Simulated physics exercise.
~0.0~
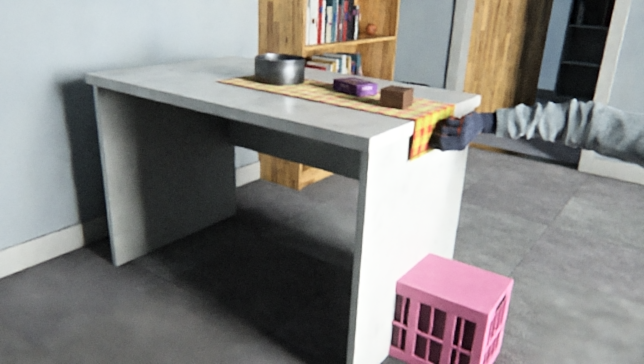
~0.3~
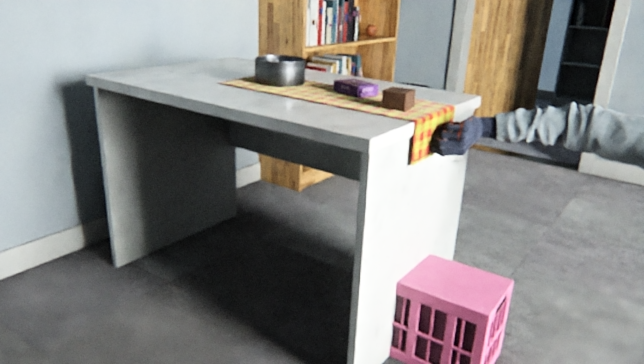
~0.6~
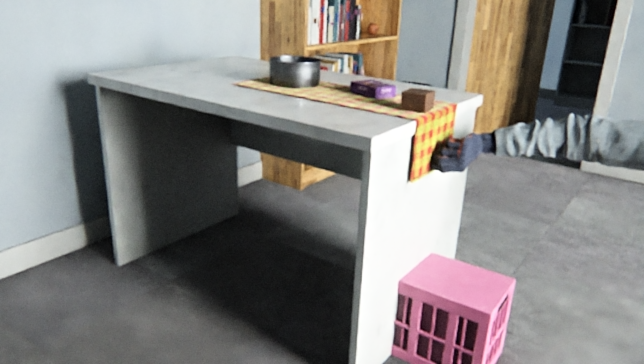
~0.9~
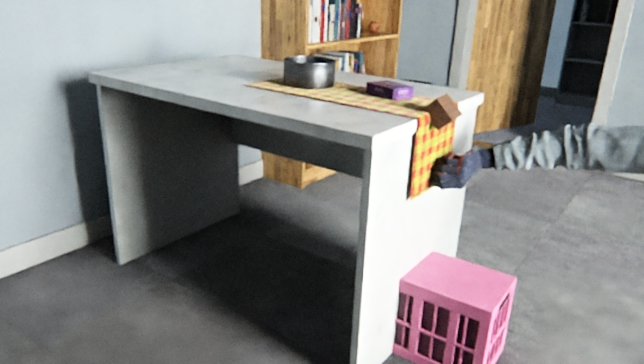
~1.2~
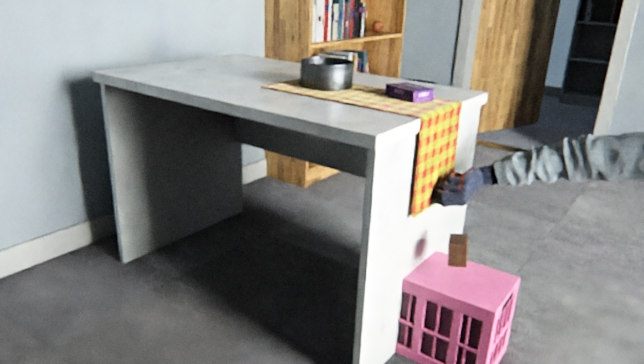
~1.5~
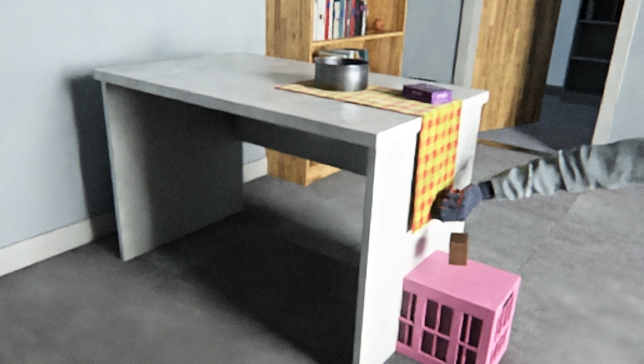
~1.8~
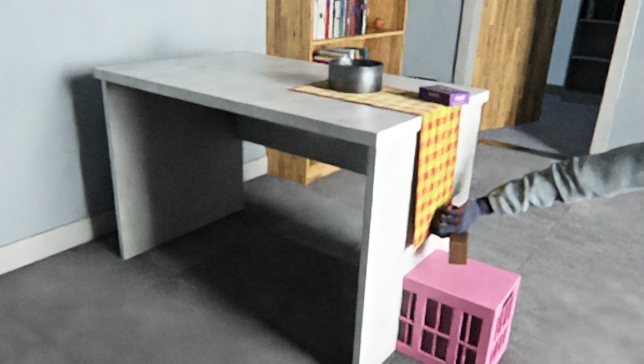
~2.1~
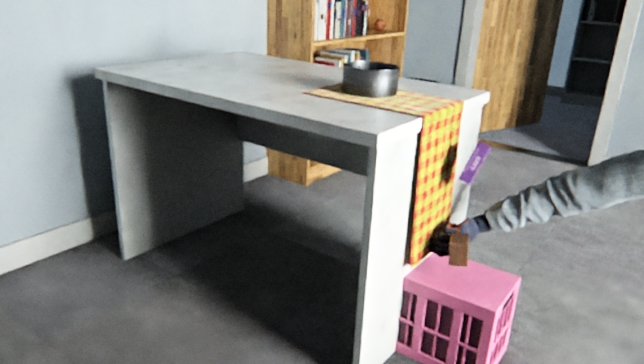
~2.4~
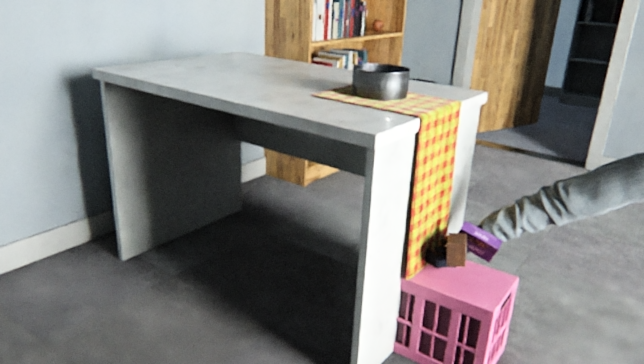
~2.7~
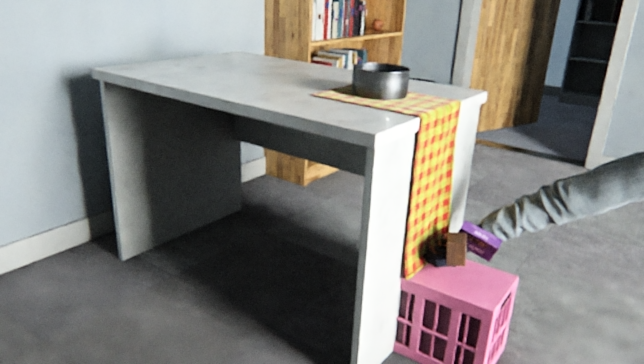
A dark-gloved hand in a loose grey sleeve pulls slowly at the hanging end of a red and yellow checked cloth on a pale table, seen from slightly above in a room with a bookshelf behind. A dark pot, a purple packet and a brown block sit on the cloth, and a pink crate stands below. As the cloth slides right and down, the block tips over the edge and drops towards the crate. The packet follows, falling beside the block. Finally the hem rests on the crate, while the pot remains on the table.
